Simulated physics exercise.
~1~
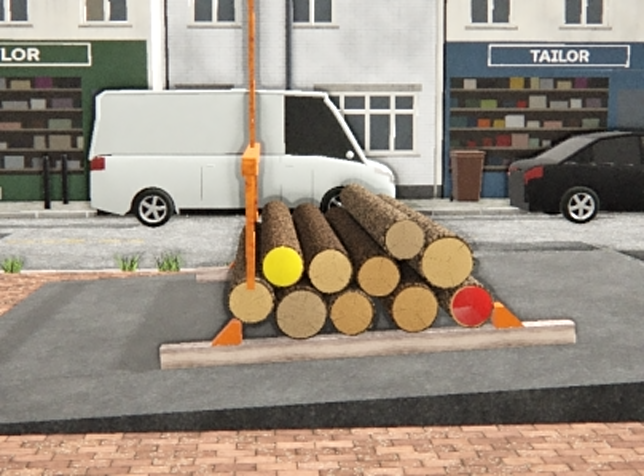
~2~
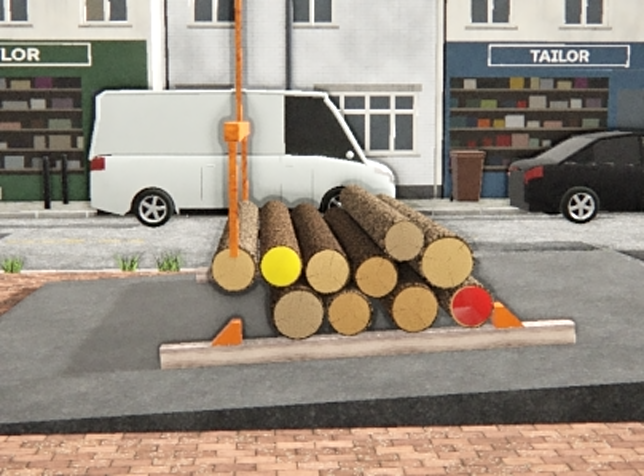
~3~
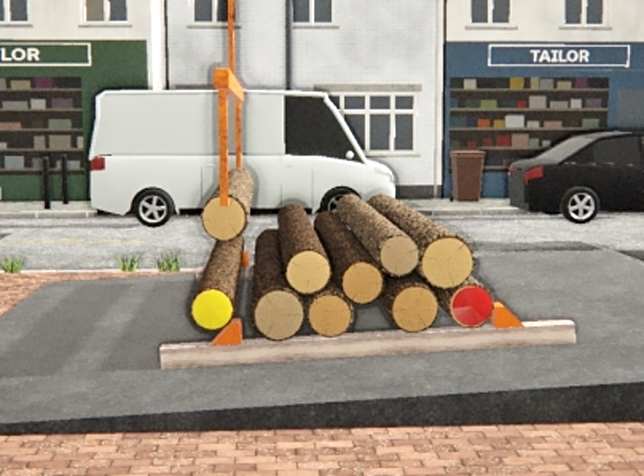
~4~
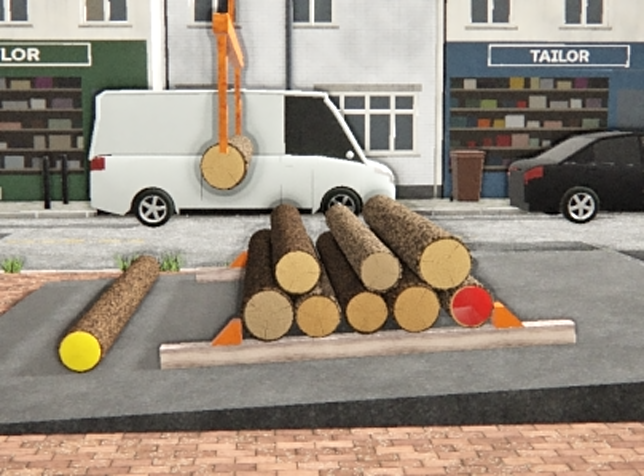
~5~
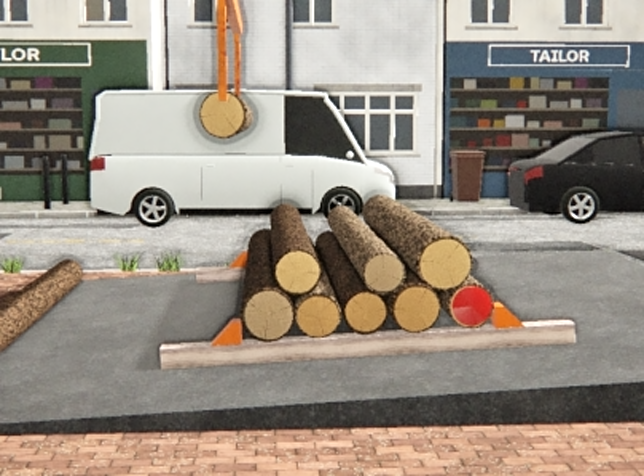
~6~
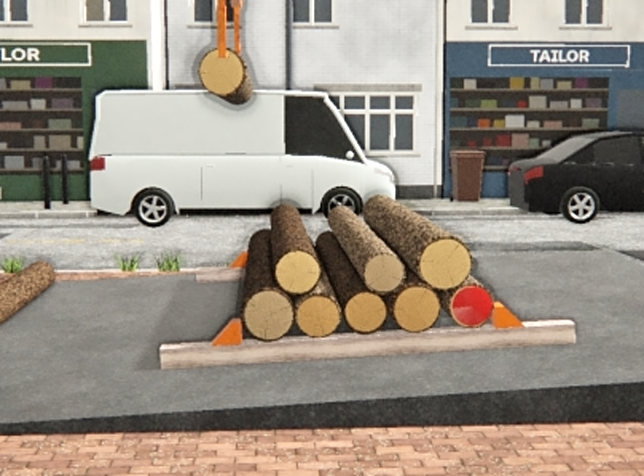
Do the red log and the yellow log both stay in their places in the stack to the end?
No, only the red log stays where it was at the right end of the stack. The yellow one drops down and rolls away to the left.
